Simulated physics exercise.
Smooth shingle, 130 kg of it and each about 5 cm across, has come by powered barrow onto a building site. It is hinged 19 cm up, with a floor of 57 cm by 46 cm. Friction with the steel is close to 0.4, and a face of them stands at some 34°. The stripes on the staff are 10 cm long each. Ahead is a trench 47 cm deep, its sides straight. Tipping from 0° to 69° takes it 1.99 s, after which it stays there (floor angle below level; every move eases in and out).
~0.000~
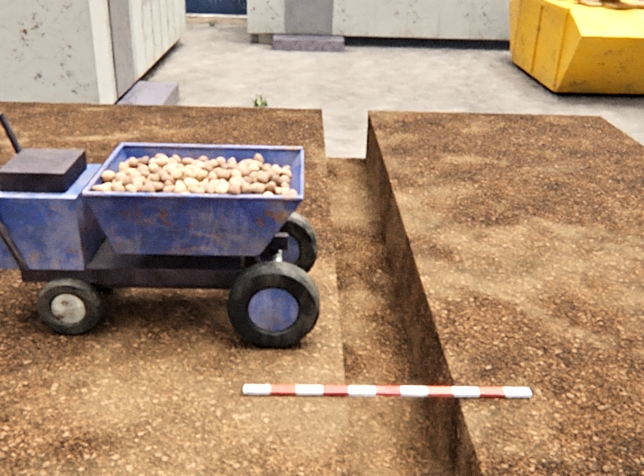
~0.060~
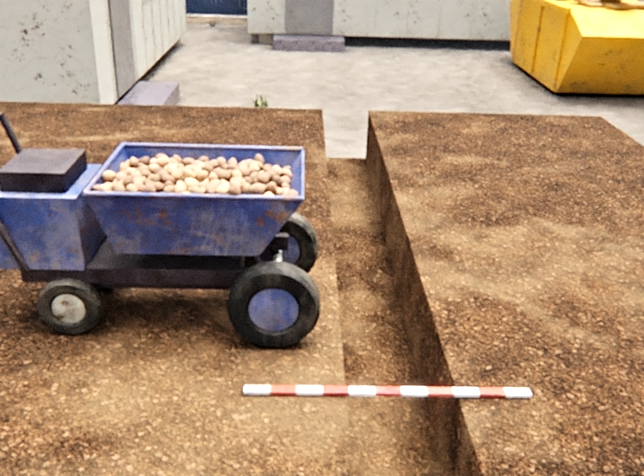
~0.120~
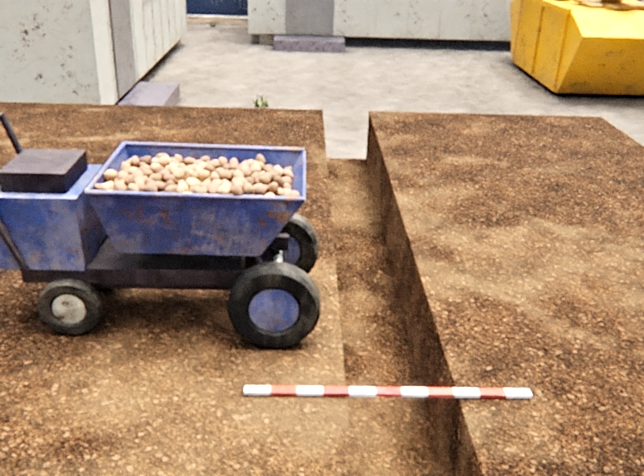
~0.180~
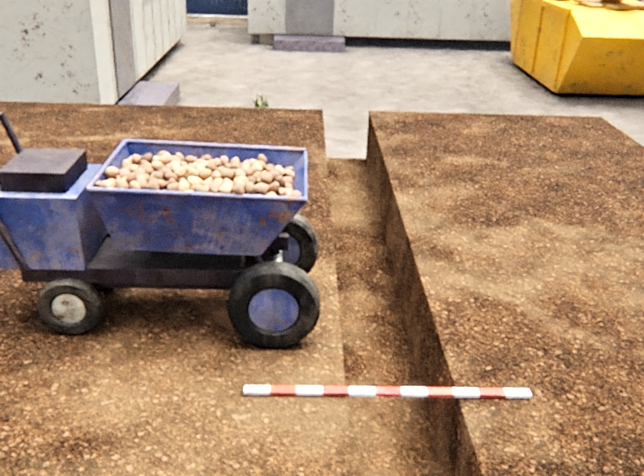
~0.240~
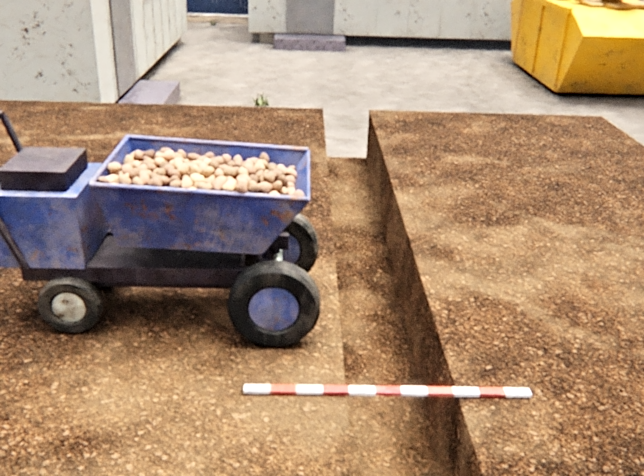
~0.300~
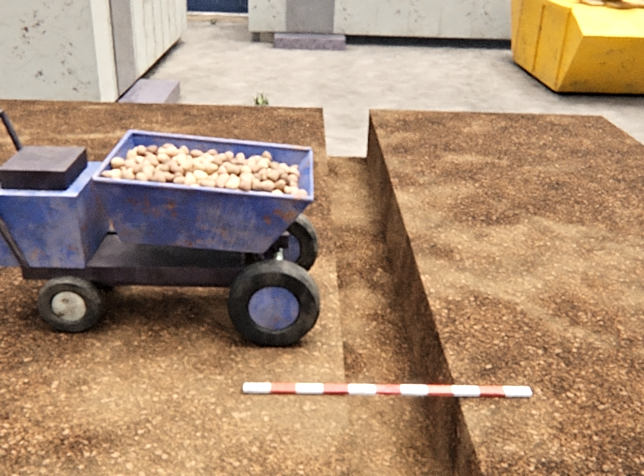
A blue barrow's tray of smooth stones tilts slightly toward the trench on its right.
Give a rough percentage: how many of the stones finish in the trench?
72 %.
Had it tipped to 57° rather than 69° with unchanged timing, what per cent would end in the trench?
Roughly 50 per cent would end in the trench.
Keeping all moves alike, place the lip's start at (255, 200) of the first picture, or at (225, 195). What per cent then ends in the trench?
The first start gives about 100 per cent, the second about 100.
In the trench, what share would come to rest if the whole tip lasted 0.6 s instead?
Trench share: Approx. 40%.
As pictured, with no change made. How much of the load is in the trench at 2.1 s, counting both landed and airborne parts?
Close to 35 per cent at that time.
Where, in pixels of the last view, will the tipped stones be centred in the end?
Resting centre: About (407, 378).
After 1.5 s the floor is at 58°; 97 % in the tray, 3 % in the trench; the foremost stones are at (415, 284).
After 2.1 s the floor is at 69°; 46 % in the tray, 33 % in the trench, 22 % past the trench; the foremost stones are at (570, 321).
After 2.4 s the floor is at 69°; 25 % in the tray, 46 % in the trench, 29 % past the trench; the foremost stones are at (631, 325).
After 4.4 s the floor is at 69°; 0 % in the tray, 72 % in the trench, 28 % past the trench; the foremost stones are past the picture's edge.
